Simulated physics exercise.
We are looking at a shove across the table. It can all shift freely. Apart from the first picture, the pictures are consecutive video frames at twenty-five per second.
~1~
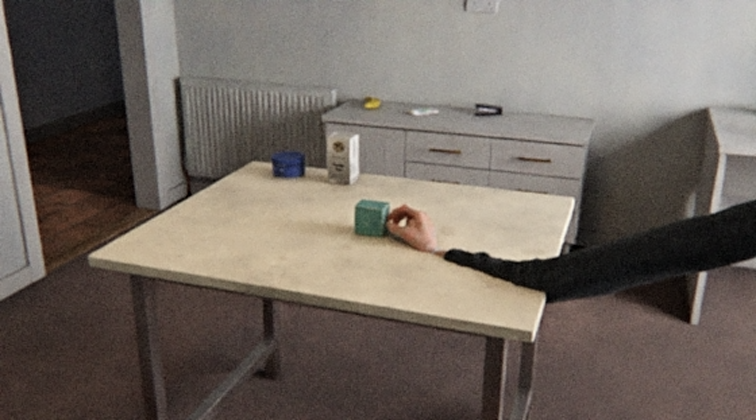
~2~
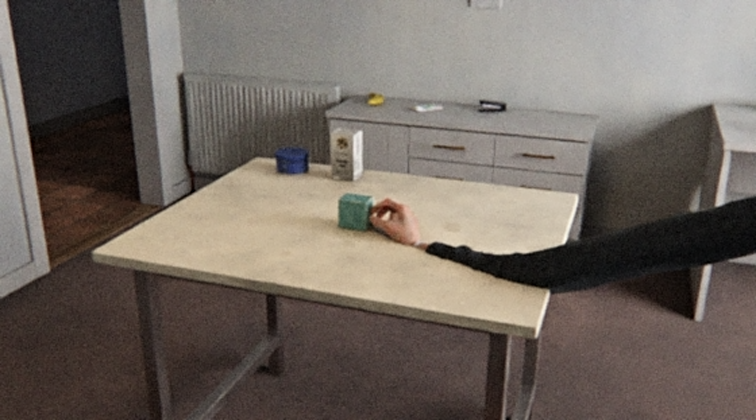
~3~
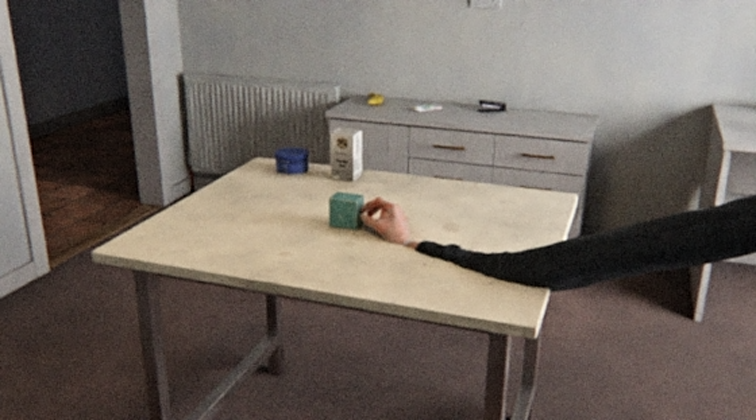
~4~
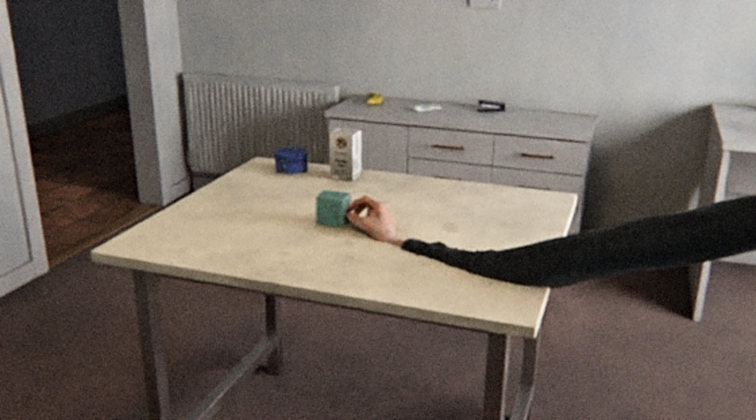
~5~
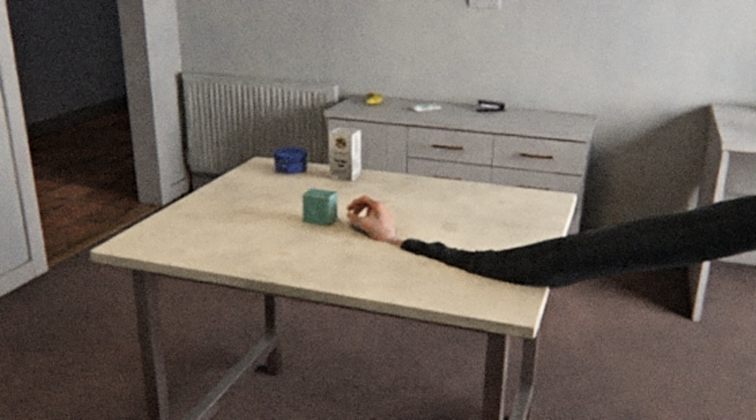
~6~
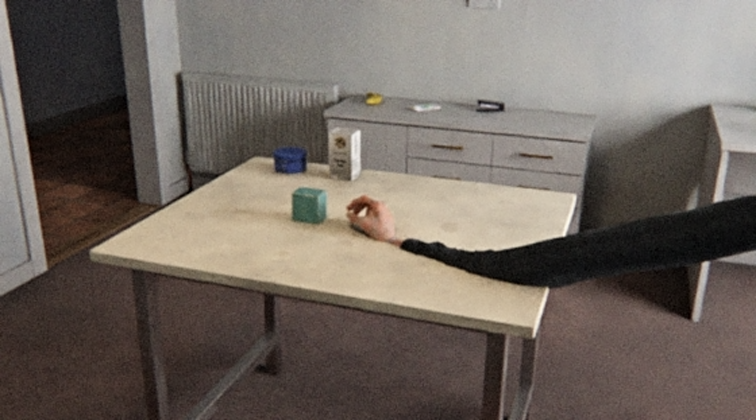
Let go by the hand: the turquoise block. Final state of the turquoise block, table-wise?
I expect it to stop short of the edge.
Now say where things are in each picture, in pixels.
Under the hand; turquoise block (372, 218), in the first picture.
Under the hand; turquoise block (356, 212), in the second picture.
Under the hand; turquoise block (347, 211), in the third picture.
Turquoise block (334, 209), in the fourth picture.
Turquoise block (320, 207) moved a little, in the fifth picture.
Turquoise block (309, 206) moved about its own width, in the sixth picture.
Then, 0.10 s later than the last frame, turquoise block moved about its own width near (294, 203).
Then, 0.50 s later than the last frame, turquoise block moved about its own width near (291, 203).
When it is over, moved from the start, turquoise block. End places, in pixels of the last picture, turquoise block near (291, 203).
